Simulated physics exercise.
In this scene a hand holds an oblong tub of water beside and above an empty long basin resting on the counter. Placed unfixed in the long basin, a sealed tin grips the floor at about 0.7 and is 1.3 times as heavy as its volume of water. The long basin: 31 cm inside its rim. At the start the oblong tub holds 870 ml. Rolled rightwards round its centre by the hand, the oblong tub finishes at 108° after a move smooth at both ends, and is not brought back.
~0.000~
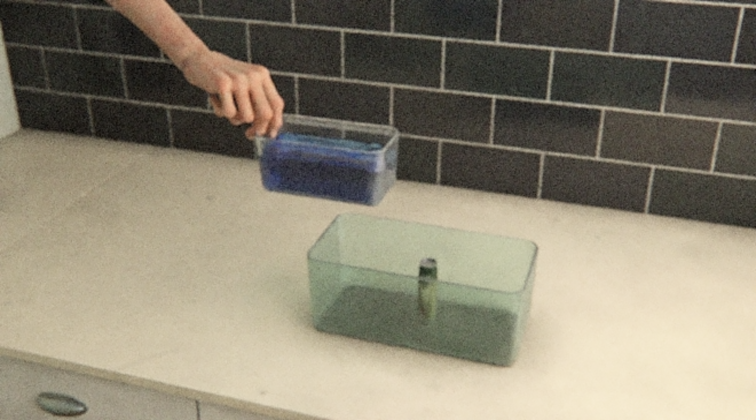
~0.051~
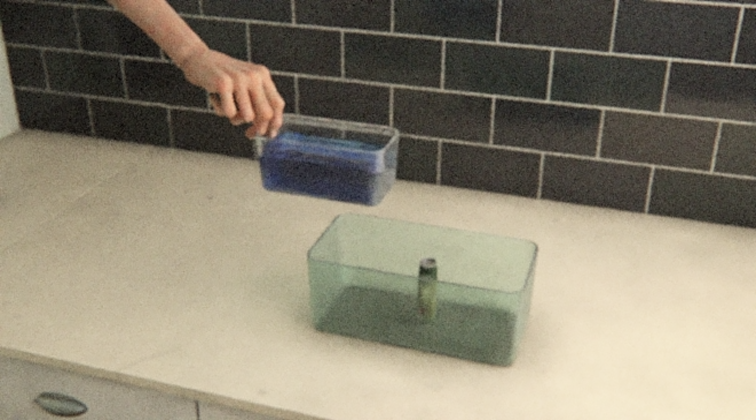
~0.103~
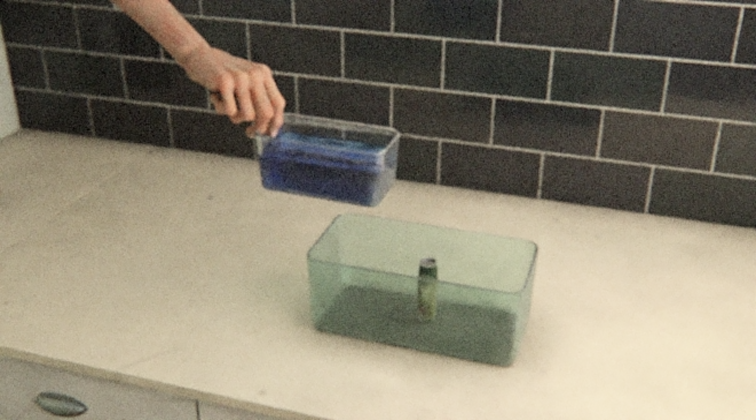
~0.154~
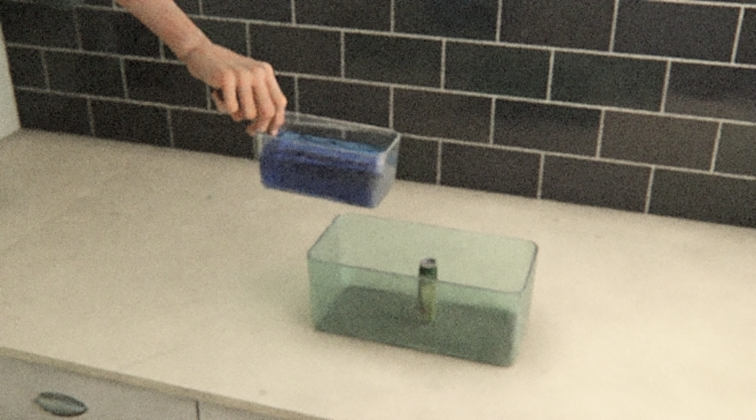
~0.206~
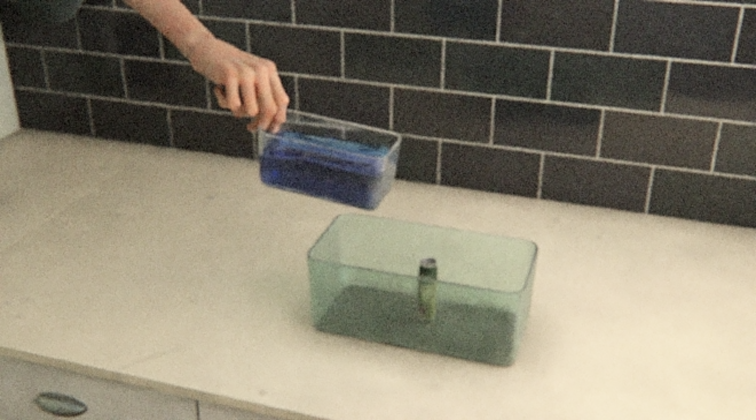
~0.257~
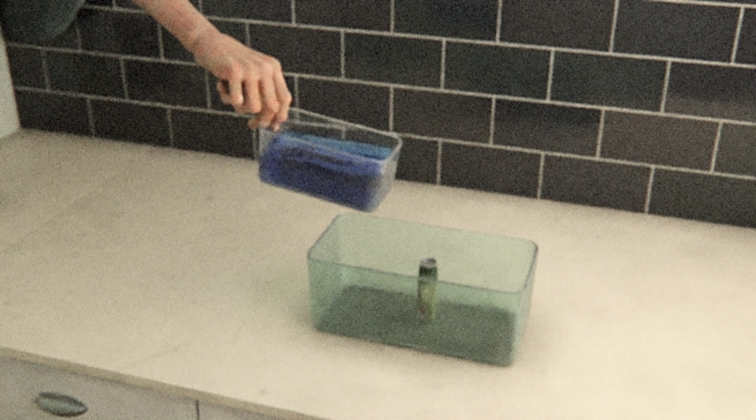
A hand holds an oblong tub of blue liquid above and beside a long, clear greenish basin with a small upright tin inside on a pale counter, then tilts the tub slightly rightwards while the basin stays still.
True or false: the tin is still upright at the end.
True.
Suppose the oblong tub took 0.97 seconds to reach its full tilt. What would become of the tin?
Outcome - the tin remains standing.
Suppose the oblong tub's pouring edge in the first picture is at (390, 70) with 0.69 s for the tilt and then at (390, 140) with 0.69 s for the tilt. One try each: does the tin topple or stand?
The tin stays vertical the first time and overturns the second time.
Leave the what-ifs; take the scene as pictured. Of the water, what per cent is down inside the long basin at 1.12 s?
86 per cent, give or take a little.
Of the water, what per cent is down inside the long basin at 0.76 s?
Estimate - around 18 in a hundred parts.
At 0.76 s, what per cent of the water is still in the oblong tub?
About 54 percent.
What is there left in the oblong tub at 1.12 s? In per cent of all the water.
I reckon near 10 per cent still sits there.
By 0.76 s the tilt is 59° and 55 per cent is still to pour; the tin stands where it began.
By 1.12 s the tilt is 97° and 10 per cent is still to pour; the tin stands where it began.
By 1.50 s the tilt is 108° and 0 per cent is still to pour; the tin stands where it began.
By 1.92 s the tilt is 108° and 0 per cent is still to pour; the tin stands where it began.
At rest the tin stands where it began.
